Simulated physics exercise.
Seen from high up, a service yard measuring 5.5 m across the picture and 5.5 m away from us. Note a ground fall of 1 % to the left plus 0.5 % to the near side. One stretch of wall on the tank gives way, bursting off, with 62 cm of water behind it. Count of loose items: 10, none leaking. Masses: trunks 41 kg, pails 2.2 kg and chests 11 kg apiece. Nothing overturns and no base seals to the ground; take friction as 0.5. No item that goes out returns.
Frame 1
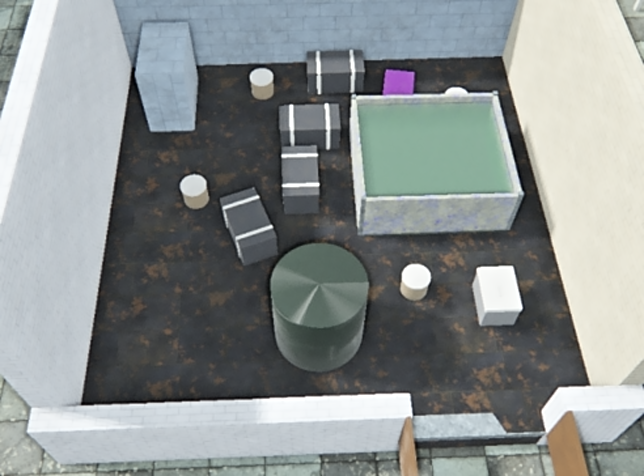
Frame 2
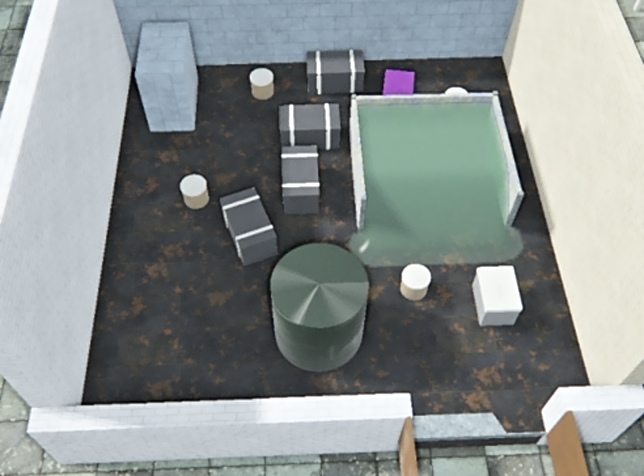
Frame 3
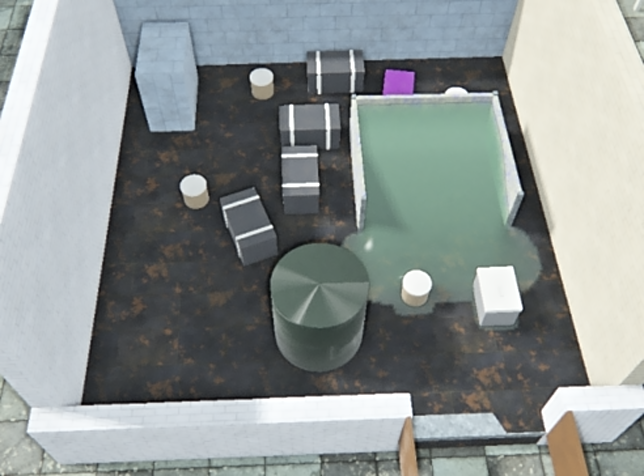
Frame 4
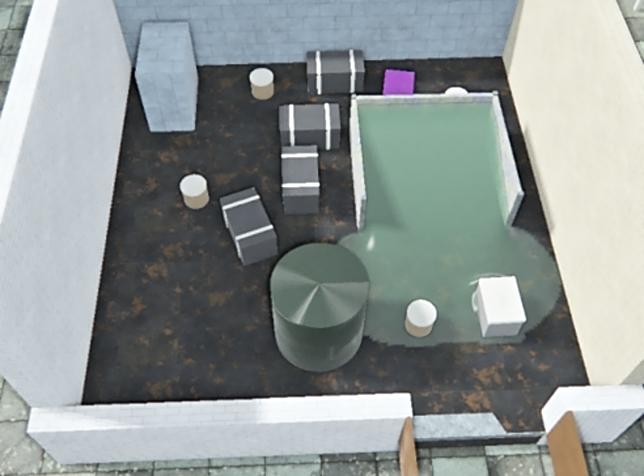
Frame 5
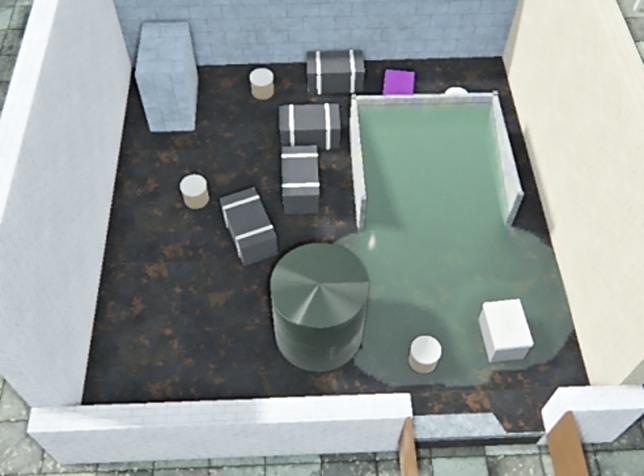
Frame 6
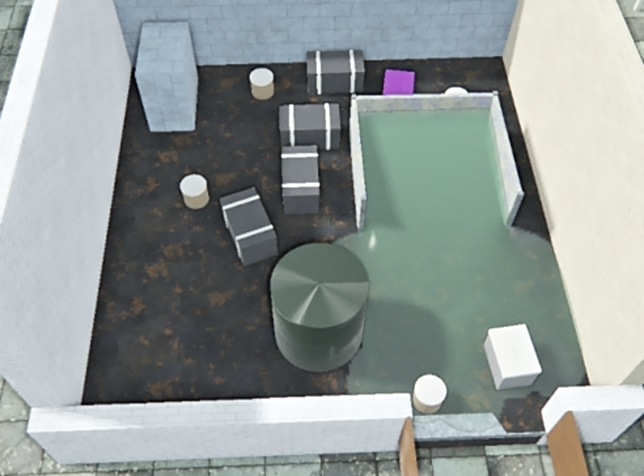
We see a walled yard from above as the near side of a tank gives way and green water spreads toward the near wall, carrying a small pail and a white box nearer while the other objects stay still.
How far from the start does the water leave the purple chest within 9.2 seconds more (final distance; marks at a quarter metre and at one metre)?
The purple chest hardly moves.
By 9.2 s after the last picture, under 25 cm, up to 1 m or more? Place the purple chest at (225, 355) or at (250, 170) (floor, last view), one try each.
Respectively: It is shoved a long way; it rests almost unmoved.
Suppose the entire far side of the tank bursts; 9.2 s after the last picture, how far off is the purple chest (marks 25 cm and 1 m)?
Under that change, the purple chest covers a big distance.
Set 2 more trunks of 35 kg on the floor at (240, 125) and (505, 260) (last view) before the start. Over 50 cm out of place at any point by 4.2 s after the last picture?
Respectively: Inside the limit and outside the limit.
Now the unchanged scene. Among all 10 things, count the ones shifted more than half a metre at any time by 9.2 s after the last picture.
The total is 3.
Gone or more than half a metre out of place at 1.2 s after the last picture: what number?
By my tally, 2.
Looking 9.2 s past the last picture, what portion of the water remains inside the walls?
Around 42 % of the water.
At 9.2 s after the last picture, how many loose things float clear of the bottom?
1 at that moment.
Then, 1.2 s after the last picture the purple chest is near (399, 85), 0.0 m from its start, aground; 2 of 10 are out; 0 afloat.
Then, 3.8 s after the last picture the purple chest is near (399, 85), 0.0 m from its start, aground; 2 of 10 are out; 0 afloat.
Then, 6.2 s after the last picture the purple chest is near (399, 85), 0.0 m from its start, aground; 2 of 10 are out; 0 afloat.
Then, 9.2 s after the last picture the purple chest is near (399, 85), 0.0 m from its start, aground; 2 of 10 are out; 1 afloat.
